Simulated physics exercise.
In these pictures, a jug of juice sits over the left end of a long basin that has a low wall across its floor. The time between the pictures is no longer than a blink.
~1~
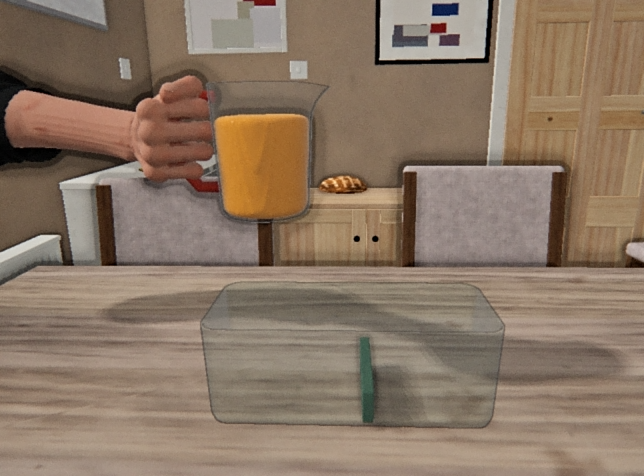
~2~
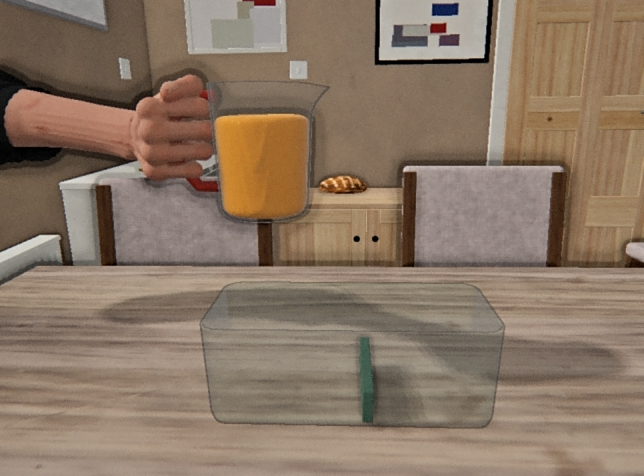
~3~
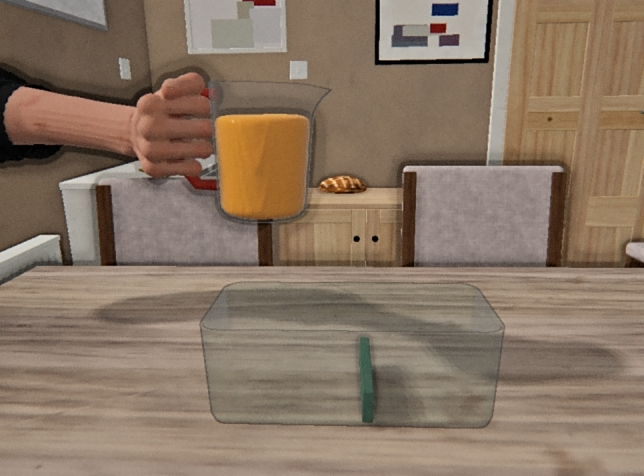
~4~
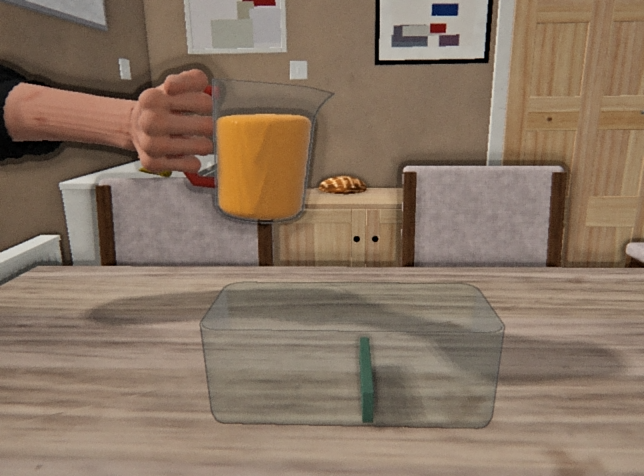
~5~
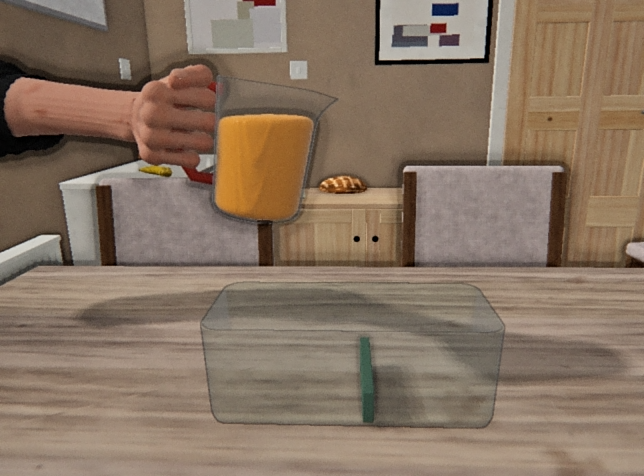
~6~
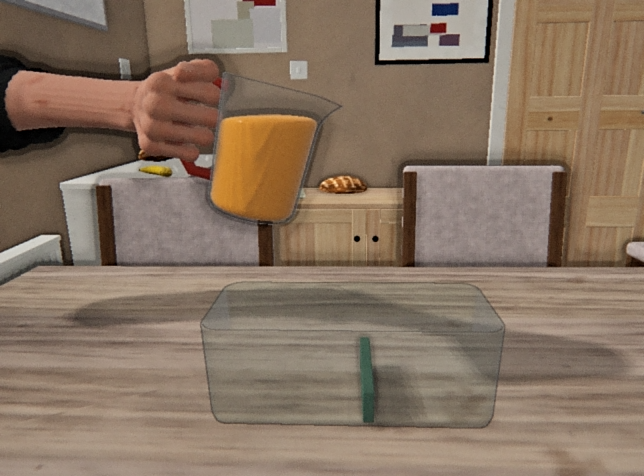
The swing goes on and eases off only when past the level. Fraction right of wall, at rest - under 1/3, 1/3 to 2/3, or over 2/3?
The right side of the wall holds a large share, beyond two thirds.
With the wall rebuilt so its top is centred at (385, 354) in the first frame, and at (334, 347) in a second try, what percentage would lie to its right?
Result: 65 % first, 95 % second.
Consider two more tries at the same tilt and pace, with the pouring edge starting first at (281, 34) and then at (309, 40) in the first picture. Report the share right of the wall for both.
Roughly 50 per cent, then roughly 80 per cent.
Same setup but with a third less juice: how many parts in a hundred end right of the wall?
Estimated share: Close to 85 per cent.
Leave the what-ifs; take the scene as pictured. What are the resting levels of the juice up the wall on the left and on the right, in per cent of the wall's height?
10 per cent left, 90 per cent right.
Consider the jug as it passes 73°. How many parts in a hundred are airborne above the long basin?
Share out of both vessels: Approx. 15 %.
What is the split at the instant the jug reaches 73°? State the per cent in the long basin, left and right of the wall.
About 0 % left and about 0 % right.
A moment on, the jug is tipped part way and 84 per cent is still to pour, 0 is left of the wall and 1 right of it.
Next, the jug is tipped right over and 25 per cent is still to pour, 2 is left of the wall and 47 right of it.
Then the jug is tipped right over and 1 per cent is still to pour, 10 is left of the wall and 84 right of it.
Later the jug is tipped right over and 0 per cent is still to pour, 13 is left of the wall and 85 right of it.
At rest 13 per cent lies left of the wall, 85 right of it and 2 outside.
